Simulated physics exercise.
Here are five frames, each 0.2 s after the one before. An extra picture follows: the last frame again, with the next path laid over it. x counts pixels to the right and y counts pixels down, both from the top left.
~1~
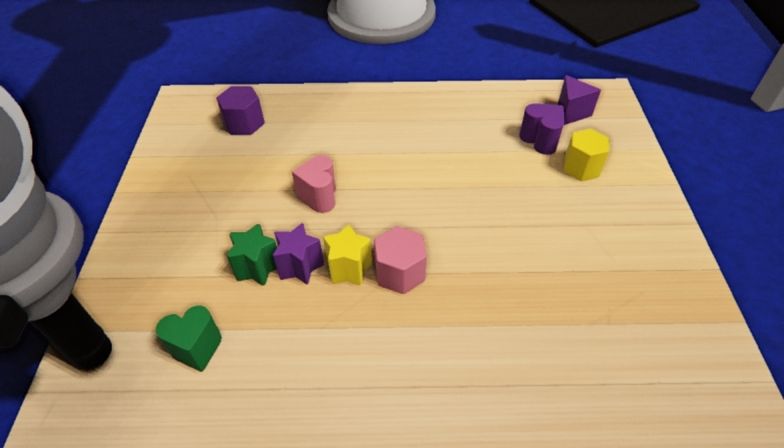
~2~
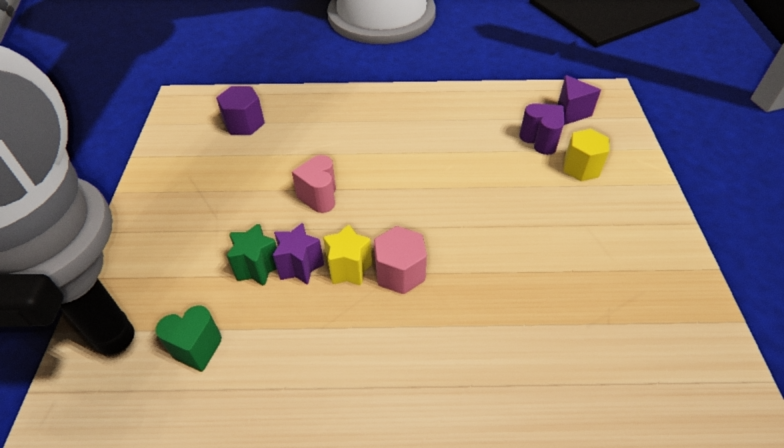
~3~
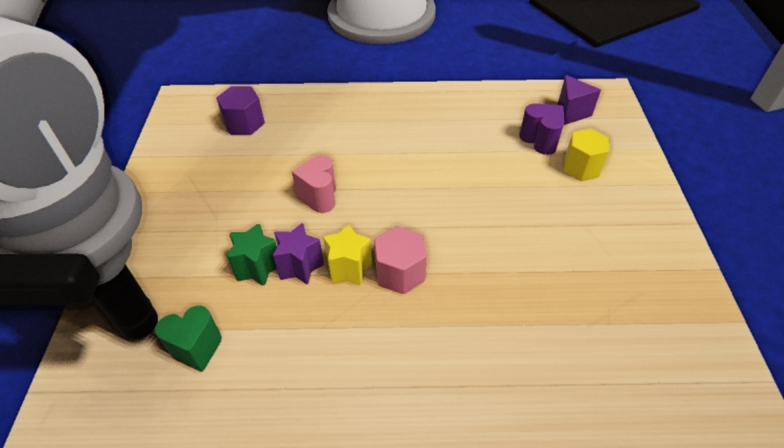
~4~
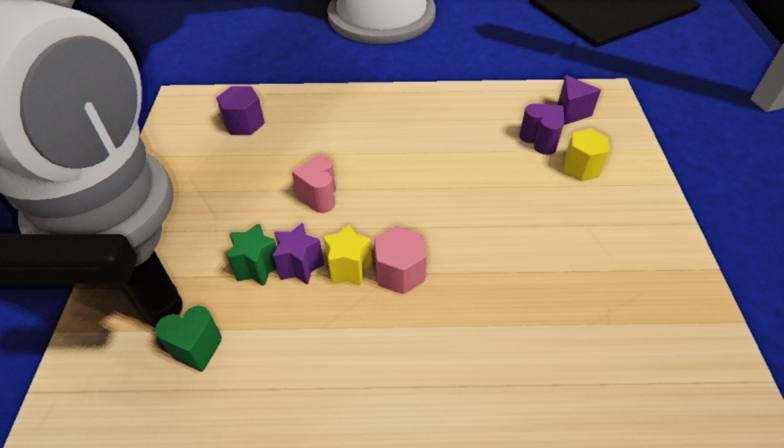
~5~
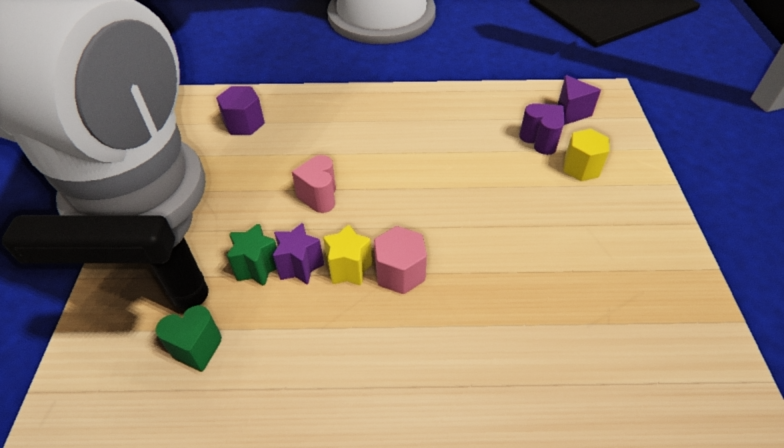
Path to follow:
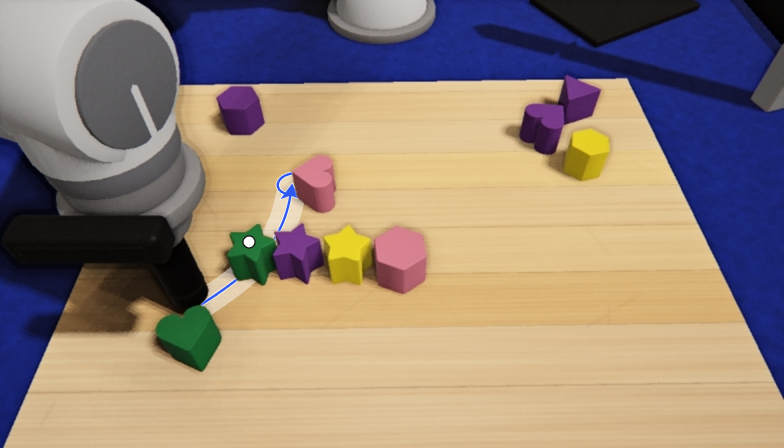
On a wooden board, a robot arm moves right behind a green heart among still blocks.
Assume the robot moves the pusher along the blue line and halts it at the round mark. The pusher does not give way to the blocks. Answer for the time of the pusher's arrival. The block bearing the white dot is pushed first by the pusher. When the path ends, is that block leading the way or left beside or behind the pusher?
Most likely the block bearing the white dot slides off.
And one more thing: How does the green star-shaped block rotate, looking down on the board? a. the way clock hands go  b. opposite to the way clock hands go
I choose a.
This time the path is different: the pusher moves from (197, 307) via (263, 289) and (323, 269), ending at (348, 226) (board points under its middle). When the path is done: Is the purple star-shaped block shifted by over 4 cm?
I'd say yes.
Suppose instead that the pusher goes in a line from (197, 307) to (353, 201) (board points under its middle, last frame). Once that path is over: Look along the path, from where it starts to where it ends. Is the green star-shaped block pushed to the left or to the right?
Seen from start to end, it moves left.
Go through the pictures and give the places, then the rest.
Pusher's lower end at (93, 353); green star-shaped block at (249, 242); purple star-shaped block at (294, 241); pink heart at (315, 170); yellow star-shaped block at (346, 243), in the first picture.
Pusher at (116, 339); blocks still, in the second picture.
Pusher at (140, 324); blocks still, in the third picture.
Pusher at (165, 310); blocks still, in the fourth picture.
Pusher at (191, 296); green star-shaped block at (249, 242); purple star-shaped block at (294, 241); pink heart at (315, 170); yellow star-shaped block at (346, 243), in the fifth picture.
Drawn move, from (197, 307) via (250, 268) and (282, 225), ending at (292, 184); the dot is on the green star-shaped block.
On the path given first. One third of the way, pusher at (246, 256); green star-shaped block at (278, 221); purple star-shaped block at (312, 234), turned 50° clockwise.
Two thirds of the way, pusher at (279, 212); green star-shaped block at (308, 193), turned 65° clockwise; purple star-shaped block at (314, 232), turned 60° clockwise; pink heart at (323, 165); yellow star-shaped block at (350, 243).
At the end, pusher at (290, 171); green star-shaped block at (311, 189), turned 100° clockwise; purple star-shaped block at (314, 232), turned 60° clockwise; pink heart at (330, 163), turned 25° anticlockwise; yellow star-shaped block at (350, 243).
